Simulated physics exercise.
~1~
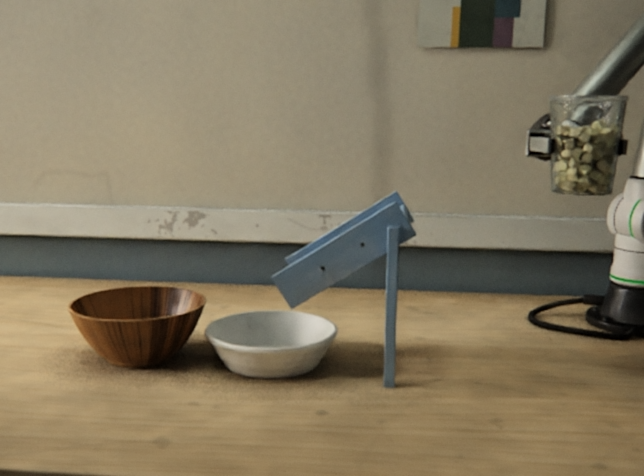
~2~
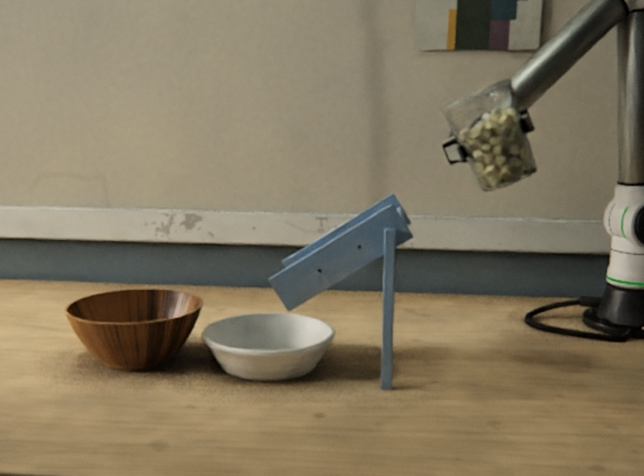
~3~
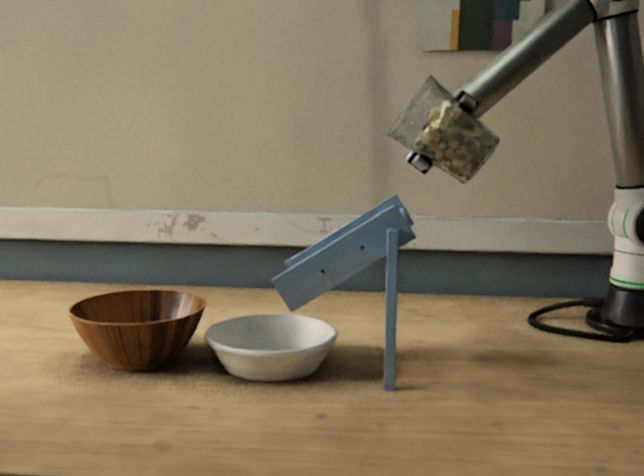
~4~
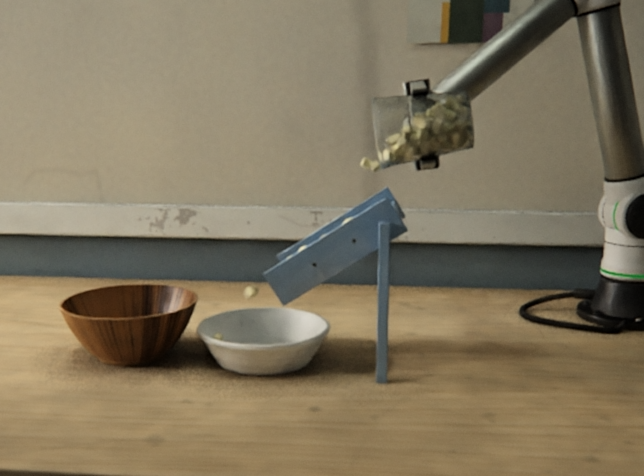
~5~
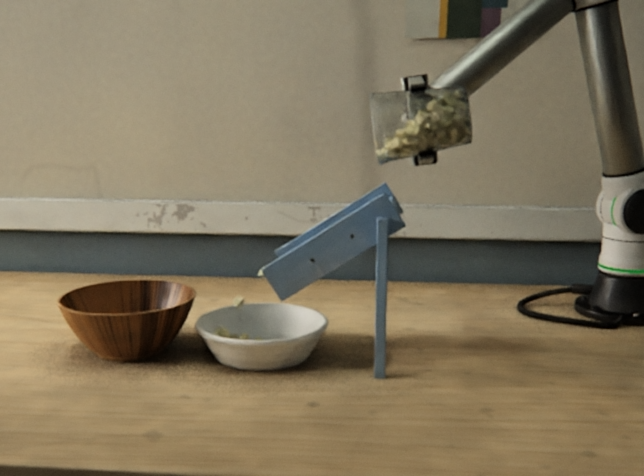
At the start, a robot arm at the right holds an upright clear cup of pale diced pieces, while a tilted blue chute, a white bowl and a wooden bowl stand on the table. The arm carries the cup left toward the chute, leaning it as it goes. It tips the cup further until it lies on its side above the chute. A few pieces spill out, slide down and fly off the lower end toward the white bowl. Finally, the arm holds still with most pieces still in the cup, as a few last ones drop into the white bowl.
